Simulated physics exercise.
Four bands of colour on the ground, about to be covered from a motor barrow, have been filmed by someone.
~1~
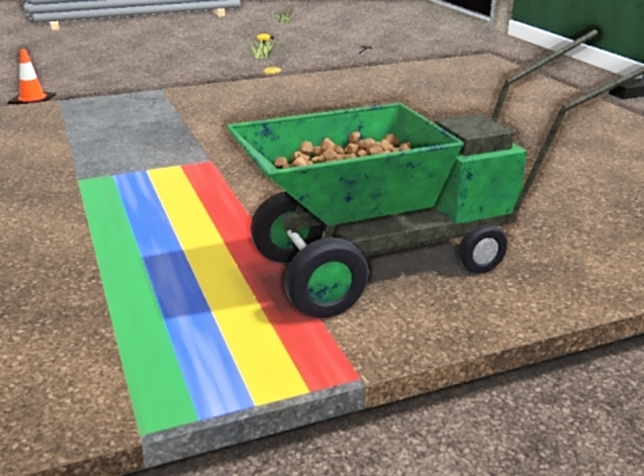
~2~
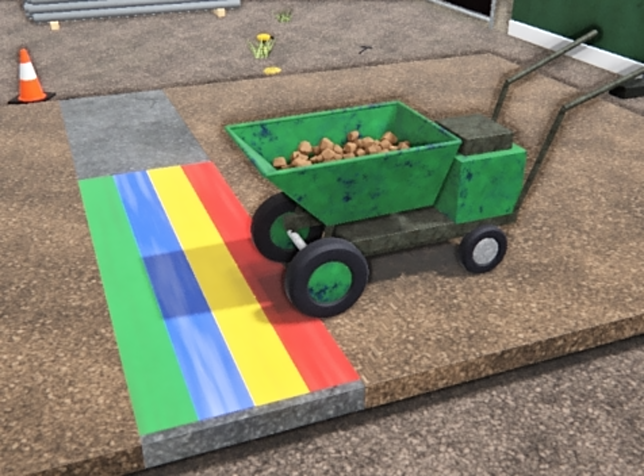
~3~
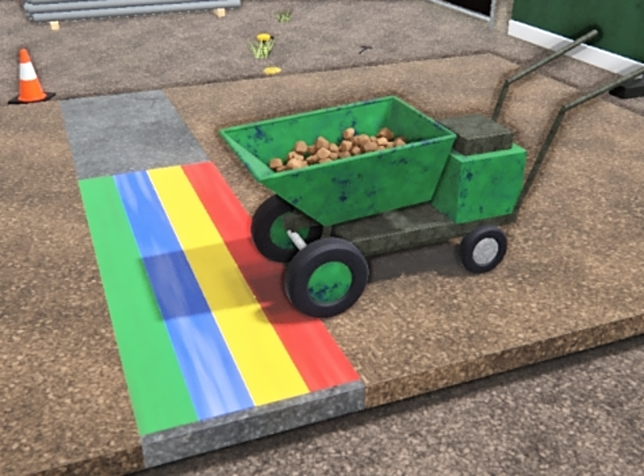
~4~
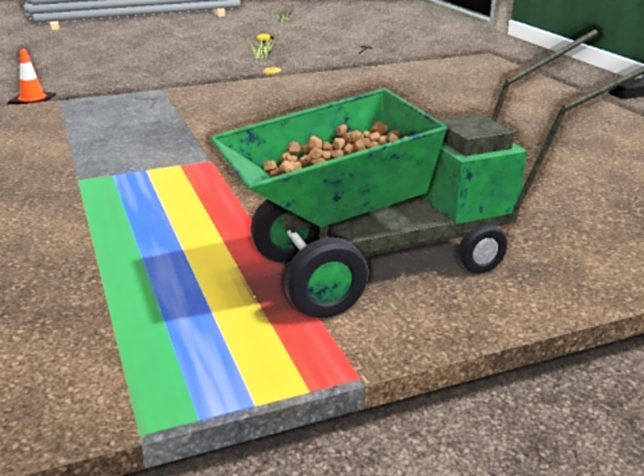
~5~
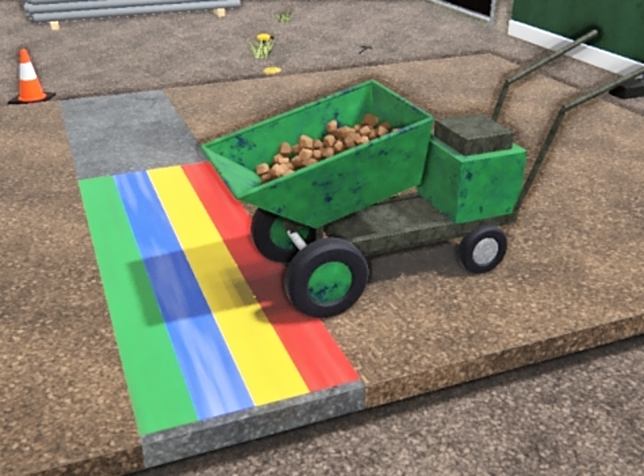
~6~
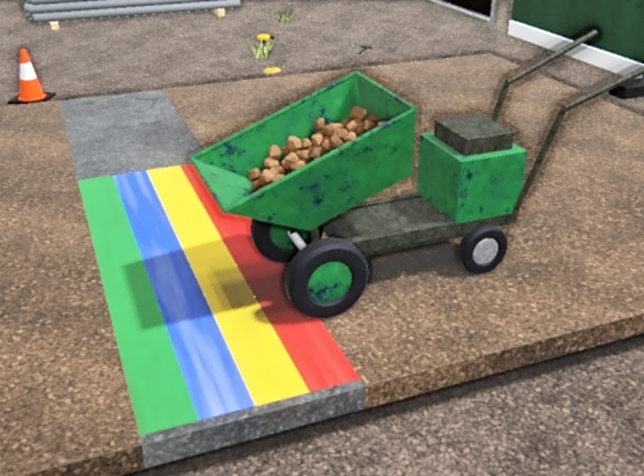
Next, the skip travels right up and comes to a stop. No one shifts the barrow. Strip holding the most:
Green strip.
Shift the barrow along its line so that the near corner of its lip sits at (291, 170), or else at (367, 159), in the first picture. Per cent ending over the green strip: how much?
You'd see around 30 per cent the first time and around 10 per cent the second.
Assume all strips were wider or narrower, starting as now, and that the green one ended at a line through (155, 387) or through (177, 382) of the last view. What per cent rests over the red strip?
Roughly 0 per cent, and 0 per cent.
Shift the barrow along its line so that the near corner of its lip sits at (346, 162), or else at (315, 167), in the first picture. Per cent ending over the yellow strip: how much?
The first spot gives roughly 20 %; the second gives roughly 0 %.
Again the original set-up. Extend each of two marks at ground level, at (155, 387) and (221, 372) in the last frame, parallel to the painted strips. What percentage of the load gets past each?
First roughly 40 percent, then 70 percent.
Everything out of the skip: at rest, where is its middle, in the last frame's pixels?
It settles centred around (122, 315).
Shortly afterwards, skip tipped steeply; the whole lot in the skip.
Next, skip tipped right over; near two thirds in the skip; a little over the blue strip; near a quarter over the green strip; a little off the paint.
Some moments later, skip tipped right over; near a third in the skip; a little over the blue strip; near a third over the green strip; near a quarter off the paint.
In the end, skip tipped right over; near a third in the skip; none at all over the red strip; none at all over the yellow strip; only a few over the blue strip; near a third over the green strip; near a quarter off the paint.
